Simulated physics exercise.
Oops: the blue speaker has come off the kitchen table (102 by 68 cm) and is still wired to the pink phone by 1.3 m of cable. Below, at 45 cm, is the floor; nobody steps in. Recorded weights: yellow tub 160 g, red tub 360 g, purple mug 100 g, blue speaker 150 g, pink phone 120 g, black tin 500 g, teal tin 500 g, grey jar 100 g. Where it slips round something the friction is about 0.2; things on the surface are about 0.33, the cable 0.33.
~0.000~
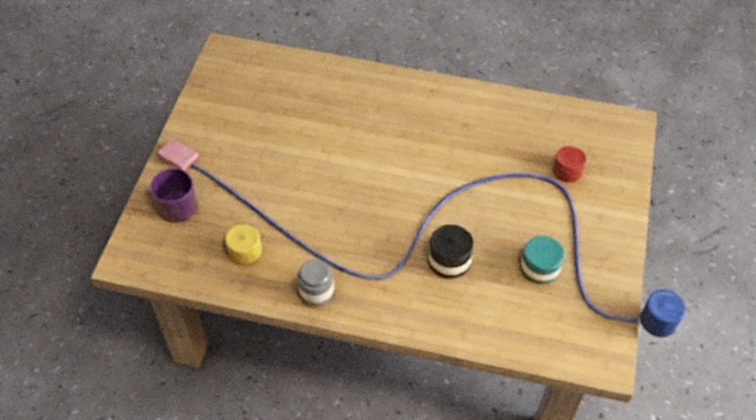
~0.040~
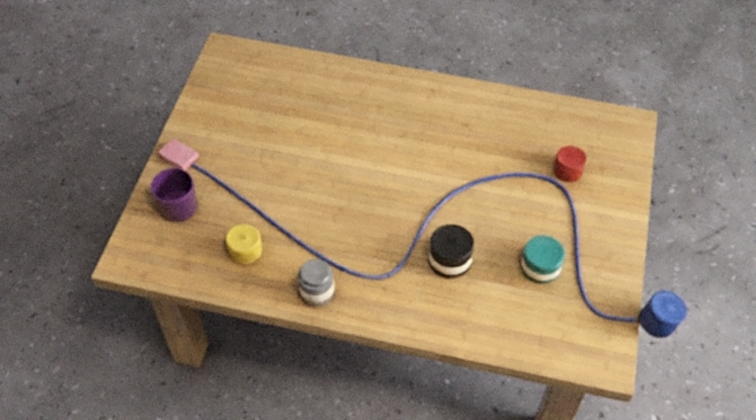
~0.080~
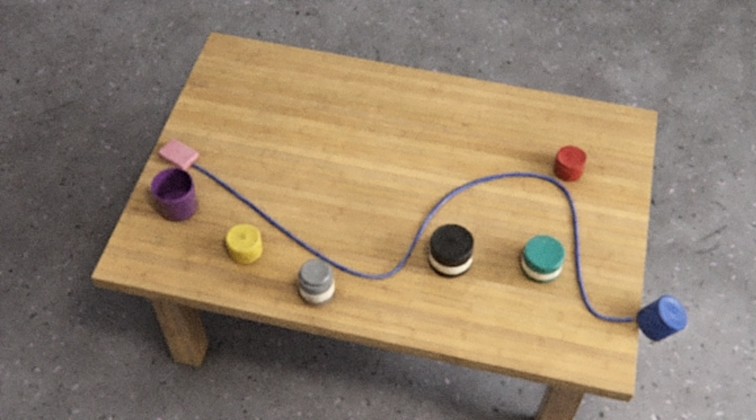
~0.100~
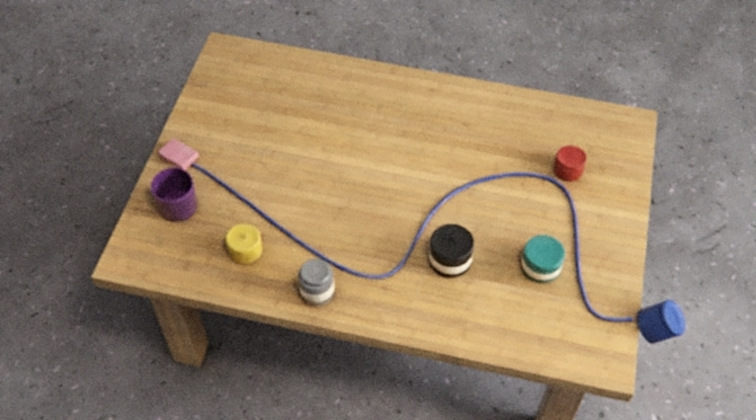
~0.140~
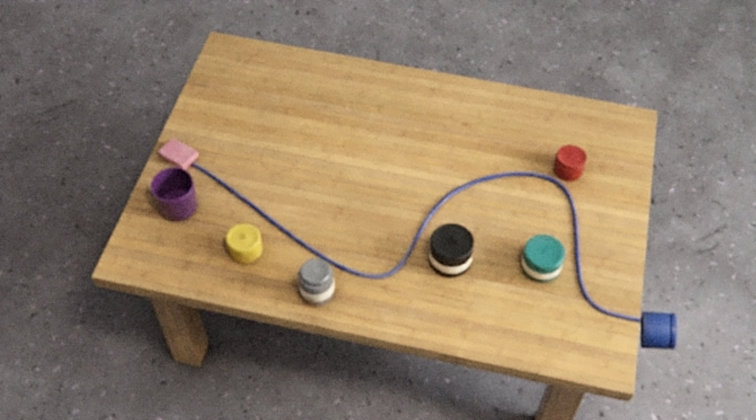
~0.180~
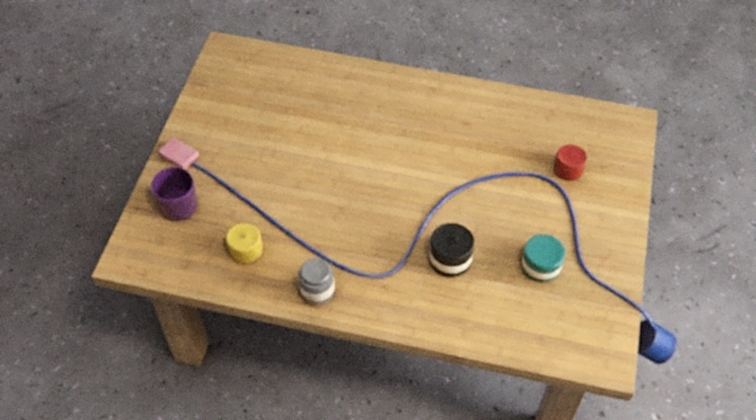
At the table's right edge, a blue cylinder on a cable tilts over and slips downward.
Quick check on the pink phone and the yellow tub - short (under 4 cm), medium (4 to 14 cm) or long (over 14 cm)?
One by one: The pink phone ends up close to its start; the yellow tub ends up close to its start.
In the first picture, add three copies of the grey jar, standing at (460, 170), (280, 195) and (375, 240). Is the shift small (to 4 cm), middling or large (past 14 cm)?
Going one by one, I'd say a short shift, then a short shift, then a short shift.
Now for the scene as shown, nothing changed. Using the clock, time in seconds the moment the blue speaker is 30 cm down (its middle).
At 0.32 s.
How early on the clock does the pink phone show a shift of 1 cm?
For the pink phone, around 0.50 seconds.
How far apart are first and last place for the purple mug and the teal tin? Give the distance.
For the purple mug it's 0 cm, while the teal tin comes to 0 cm.
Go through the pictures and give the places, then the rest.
The first picture shows pink phone (177, 153); yellow tub (242, 238); cable runs through (582, 289) (549, 180) (433, 212) (348, 271) (243, 200).
The second picture shows blue speaker (667, 306); cable runs through (582, 289) (434, 211) (244, 200).
The third picture shows blue speaker (662, 319); cable runs through (582, 288) (434, 211) (244, 199).
The fourth picture shows blue speaker (661, 322); cable runs through (582, 288) (434, 211) (244, 199).
The fifth picture shows blue speaker (658, 331); cable runs through (583, 288) (434, 210) (244, 199).
The sixth picture shows pink phone (178, 151); yellow tub (243, 236); cable runs through (605, 285) (550, 181) (434, 210) (349, 270) (244, 199).
At 0.4 s, the cable's tail end at (195, 163); blue speaker over the edge.
At 0.7 s, the cable's tail end at (203, 158); pink phone 1 cm off its start, blue speaker over the edge.
At 0.9 s, the cable's tail end at (203, 158); pink phone 1 cm off its start at (185, 150), blue speaker over the edge.
At 1.2 s, the cable's tail end at (203, 158); pink phone 1 cm off its start, blue speaker over the edge.
At 2.4 s, the cable's tail end at (203, 158); pink phone 1 cm off its start at (185, 150), yellow tub 0 cm off its start at (243, 236), blue speaker over the edge.
